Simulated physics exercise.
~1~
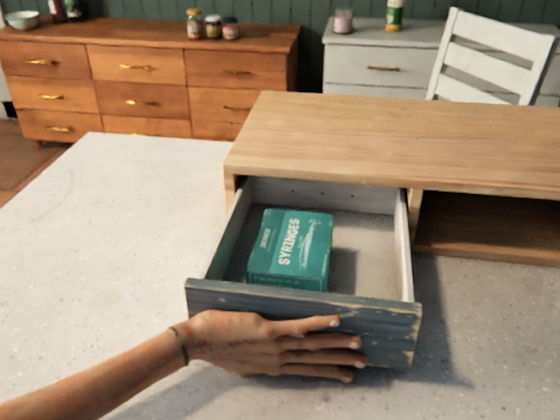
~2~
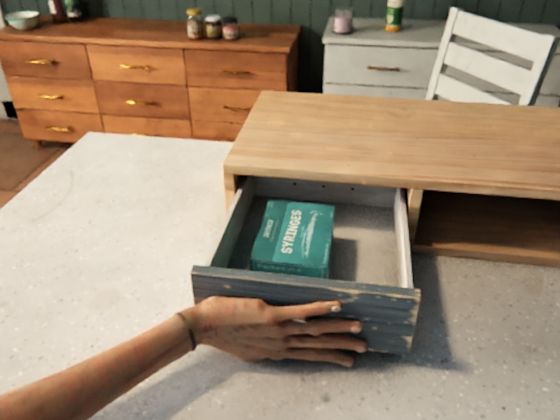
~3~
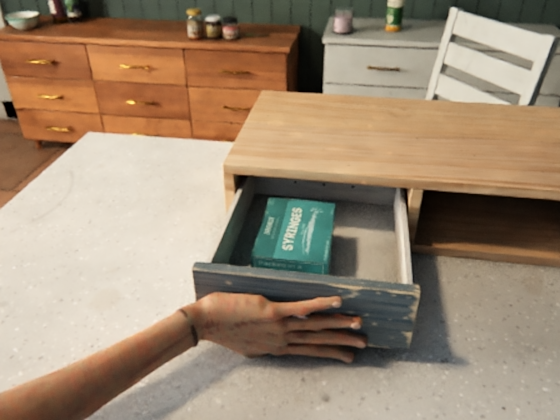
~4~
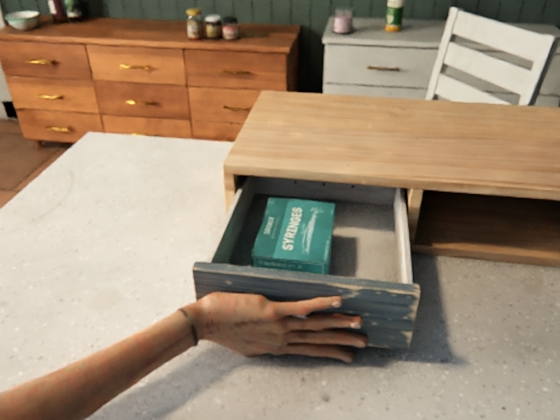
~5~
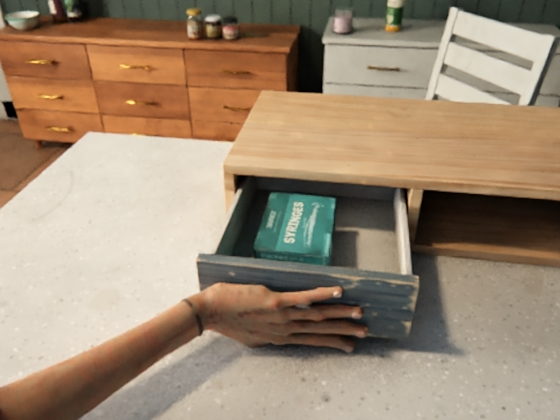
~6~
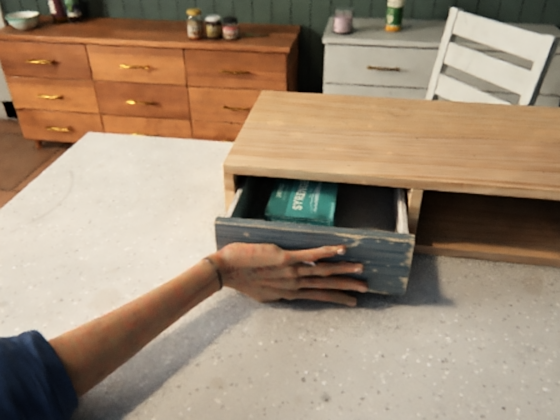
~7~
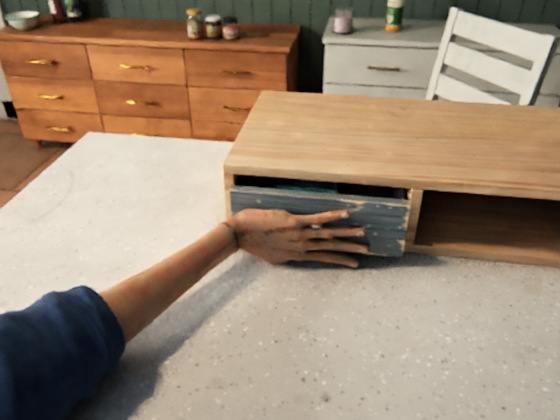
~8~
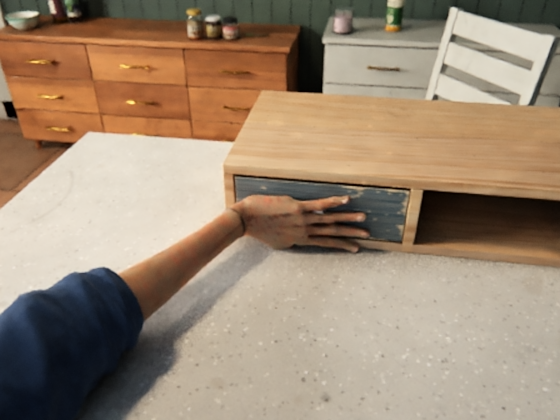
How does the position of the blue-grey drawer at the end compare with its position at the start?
At the start the drawer is pulled out of the wooden unit with the turquoise box visible inside, and at the end it sits pushed in and closed, farther from the viewer.
